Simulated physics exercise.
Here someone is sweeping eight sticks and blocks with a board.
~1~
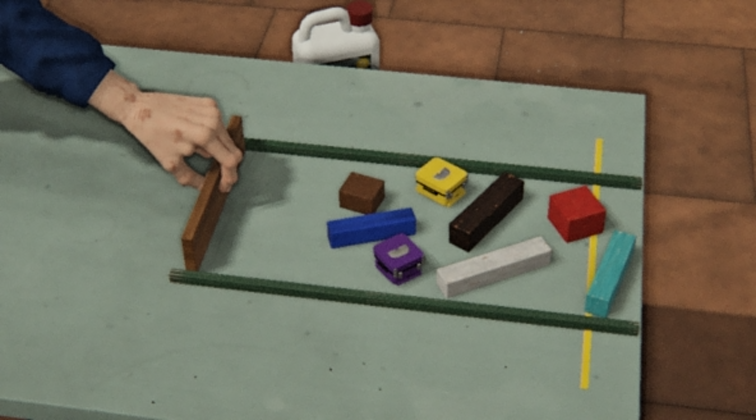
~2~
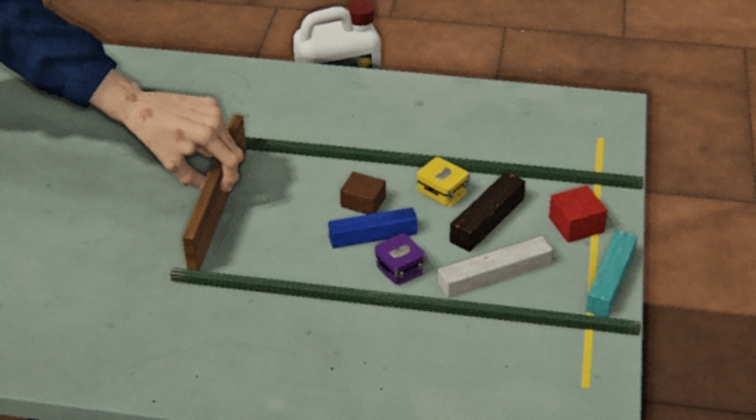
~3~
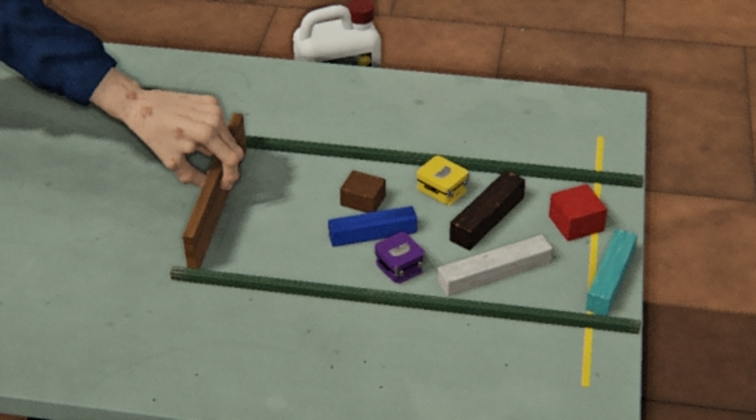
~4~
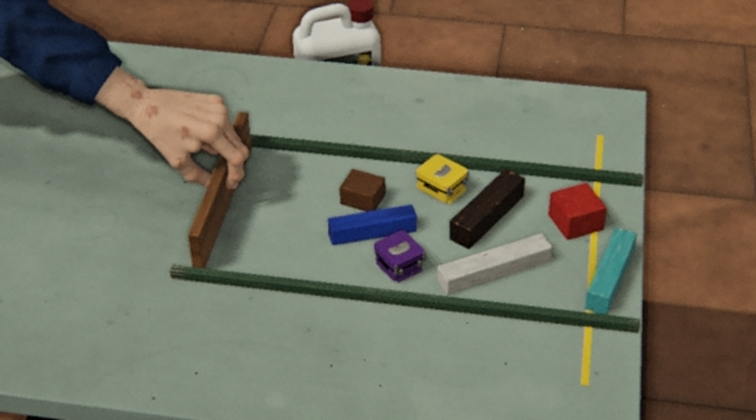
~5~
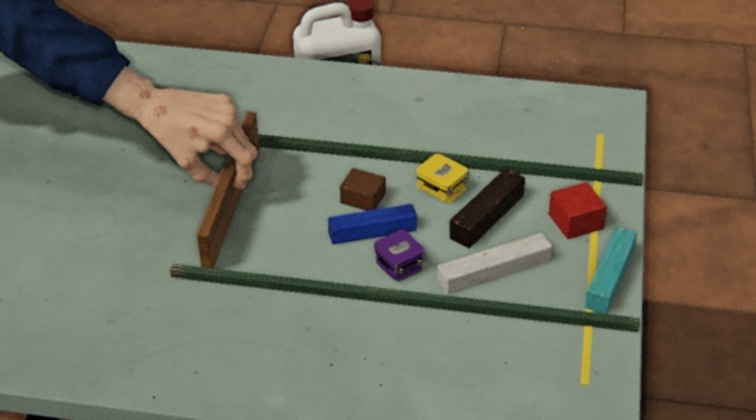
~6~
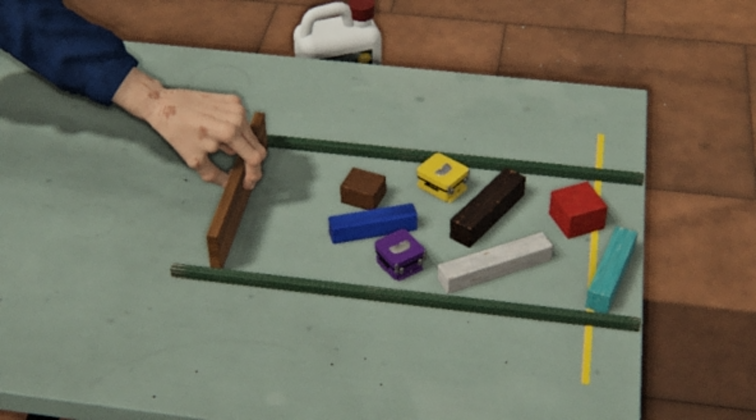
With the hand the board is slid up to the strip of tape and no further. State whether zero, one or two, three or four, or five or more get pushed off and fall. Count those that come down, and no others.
Seems three or four of them come crashing down.
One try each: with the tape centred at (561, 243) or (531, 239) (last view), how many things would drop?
2 and 1 down on the floor.
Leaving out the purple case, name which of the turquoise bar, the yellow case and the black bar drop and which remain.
Well, the turquoise bar topples off, the yellow case is left in place and the black bar topples off.
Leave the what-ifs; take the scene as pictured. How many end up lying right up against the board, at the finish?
It's 4.
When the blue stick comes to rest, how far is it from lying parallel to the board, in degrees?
About 35 degrees.
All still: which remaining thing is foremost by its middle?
That would be the blue stick.
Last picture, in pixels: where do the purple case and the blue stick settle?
Purple case at about (620, 280), blue stick at about (629, 242).
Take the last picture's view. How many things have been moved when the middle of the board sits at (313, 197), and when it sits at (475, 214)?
Moved so far: 0, later 7.
A little later, none off yet; turquoise bar at rest near (612, 270); red block at rest near (578, 210); white bar at rest near (496, 262).
Next, none off yet; turquoise bar at rest near (612, 270); red block moving near (582, 212); white bar shifted a little near (516, 268).
Later still, none off yet; turquoise bar shifted a little near (638, 277); red block tilted well over near (667, 236); white bar shifted about its own width near (612, 274).
When it is over, the number that fall off is three or four; down, black bar, white bar, red block and turquoise bar.
